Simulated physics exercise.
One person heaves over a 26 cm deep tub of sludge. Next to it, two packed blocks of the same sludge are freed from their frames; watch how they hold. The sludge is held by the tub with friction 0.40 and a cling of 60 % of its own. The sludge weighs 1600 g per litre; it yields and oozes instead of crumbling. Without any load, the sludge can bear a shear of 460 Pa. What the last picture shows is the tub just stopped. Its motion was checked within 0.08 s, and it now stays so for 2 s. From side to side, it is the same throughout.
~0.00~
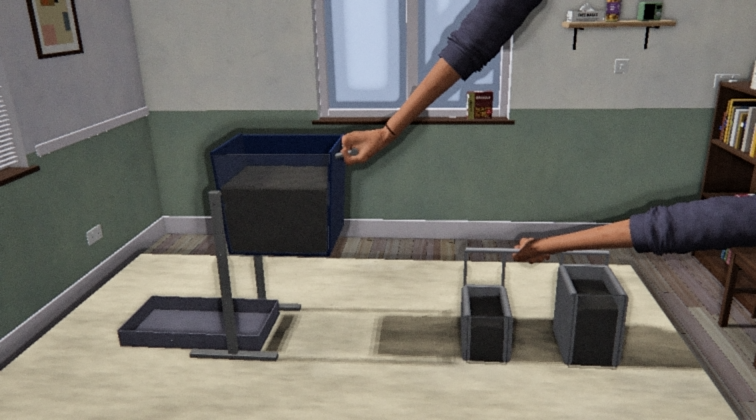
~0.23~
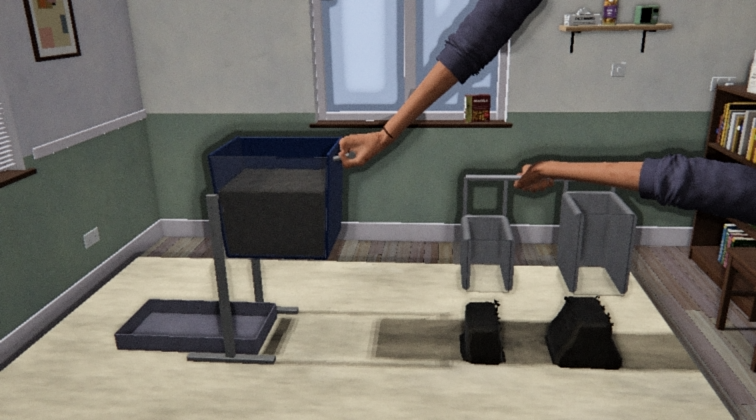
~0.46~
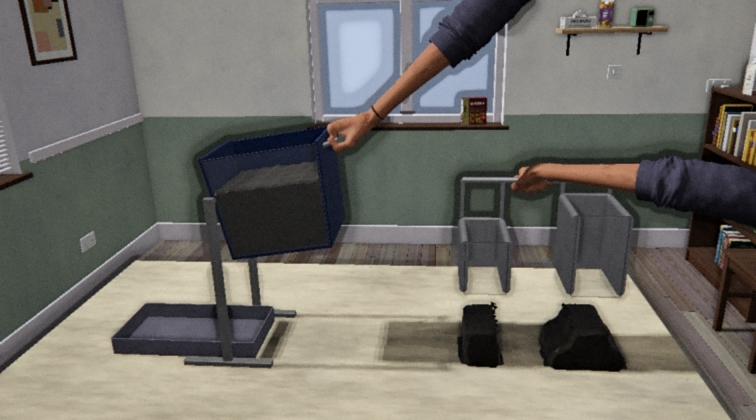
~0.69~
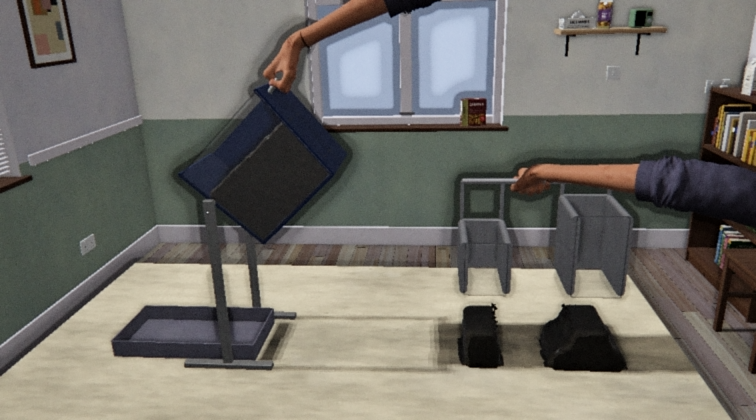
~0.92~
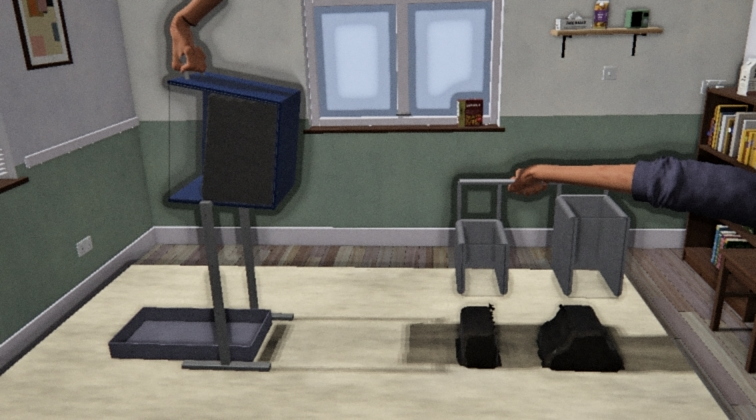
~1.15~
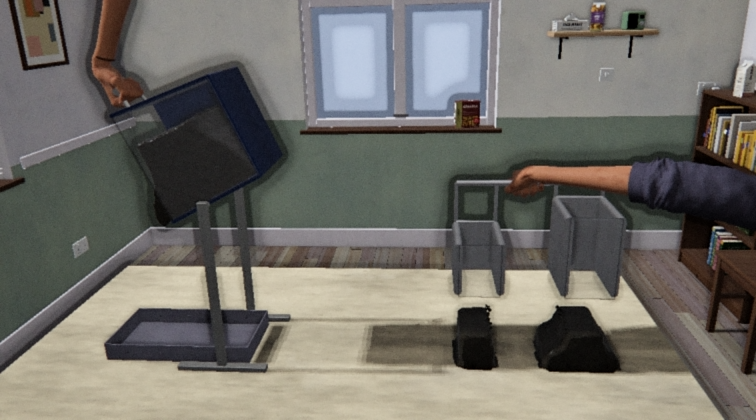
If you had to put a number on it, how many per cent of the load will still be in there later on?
My estimate is close to 0 per cent.
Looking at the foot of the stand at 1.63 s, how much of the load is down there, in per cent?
Down at that time: Approx. 85 %.
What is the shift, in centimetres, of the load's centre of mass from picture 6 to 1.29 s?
I'd estimate roughly 16 centimetres.
By 1.29 s, the tub is at 113 degrees and holds 38 %.
By 1.46 s, the tub is at 113 degrees and holds 7 %.
By 1.63 s, the tub is at 113 degrees and holds 0 %.
By 1.80 s, the tub is at 113 degrees and holds 0 %.
By 3.15 s, at the end, the tub is at 113 degrees and holds 0 %.
